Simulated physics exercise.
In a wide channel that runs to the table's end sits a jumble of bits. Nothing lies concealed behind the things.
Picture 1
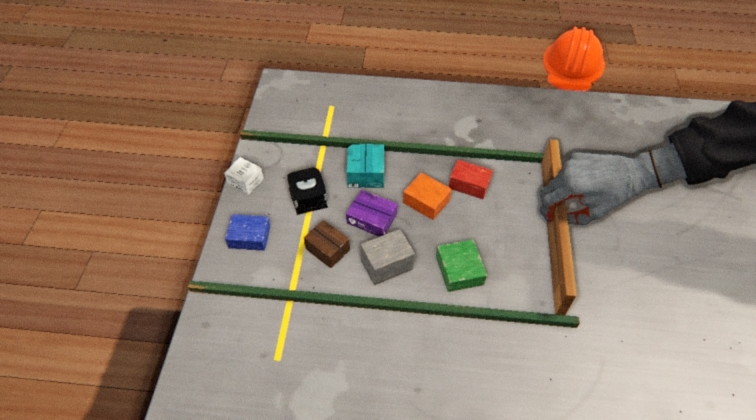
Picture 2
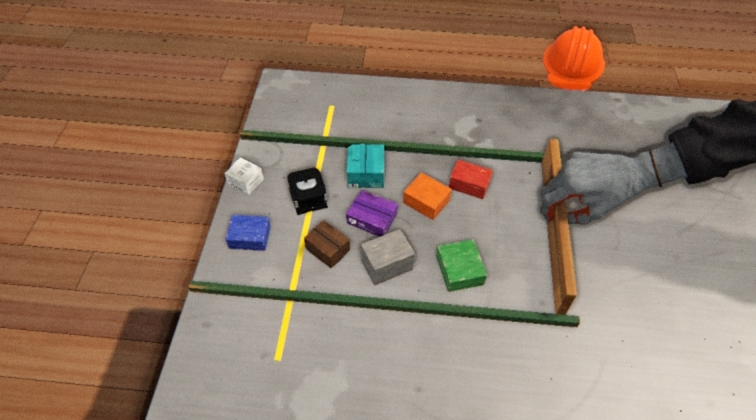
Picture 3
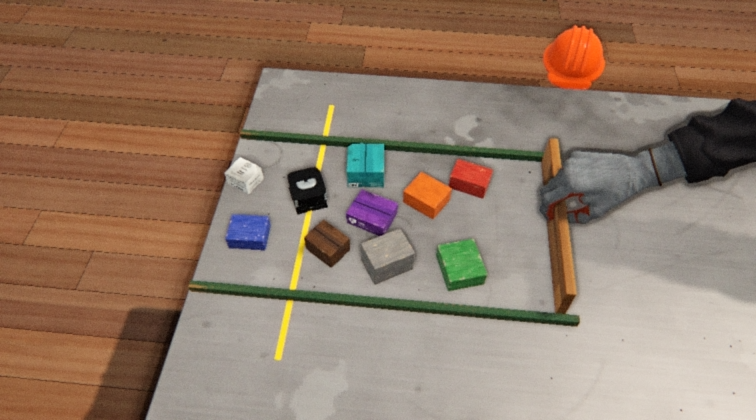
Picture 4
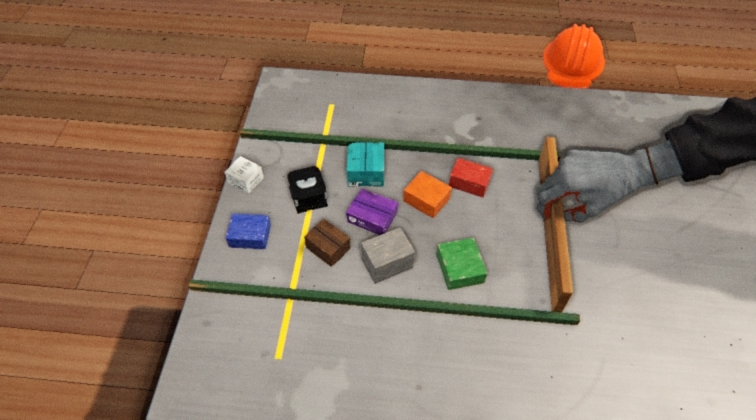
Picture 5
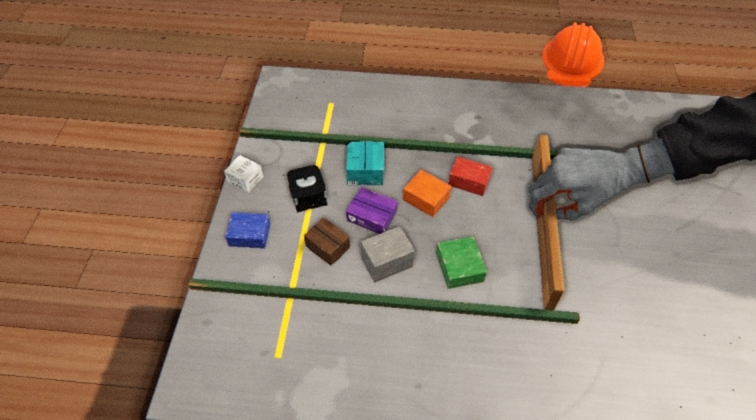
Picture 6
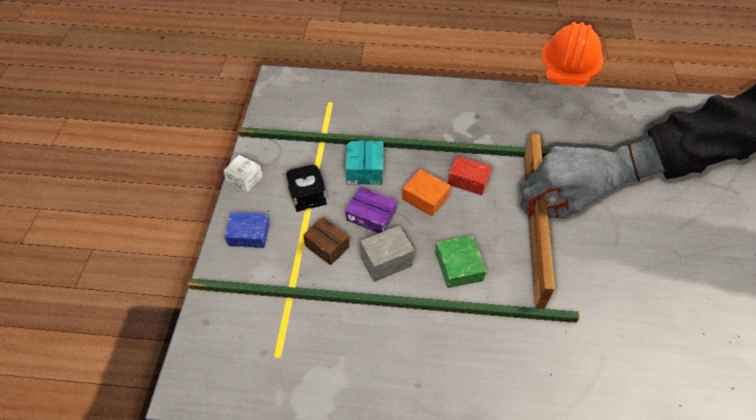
We see a gloved hand holding a wooden board across a channel between two green rails, with coloured blocks scattered around a yellow line. The hand keeps still at first, then slides the board slightly left, while the blocks stay put.
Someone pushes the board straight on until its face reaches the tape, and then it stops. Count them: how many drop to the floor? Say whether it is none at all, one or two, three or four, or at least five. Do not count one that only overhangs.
I would say one or two.
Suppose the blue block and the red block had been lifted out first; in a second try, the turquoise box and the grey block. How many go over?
0 in the first case and 0 in the second.
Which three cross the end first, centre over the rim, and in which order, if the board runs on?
They are the blue block, then the white box, then the brown box.
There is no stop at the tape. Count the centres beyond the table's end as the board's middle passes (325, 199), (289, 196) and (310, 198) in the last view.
Per position: 0 / 3 / 1.
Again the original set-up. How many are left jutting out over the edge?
Things overhanging at the end: 2.
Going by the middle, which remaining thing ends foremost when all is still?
The white box is foremost.
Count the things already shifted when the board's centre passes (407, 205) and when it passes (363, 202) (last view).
Counting first: 7, next 9.
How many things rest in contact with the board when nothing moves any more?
Tally at the end: 3.
Early on, none off yet; white box at rest near (243, 174); blue block at rest near (248, 230); black case at rest near (307, 188).
A while later, none off yet; white box at rest near (242, 173); blue block travelled about its own width near (220, 233); black case travelled about its own width near (271, 184).
Finally, the number that fall off is one or two; lost, blue block.
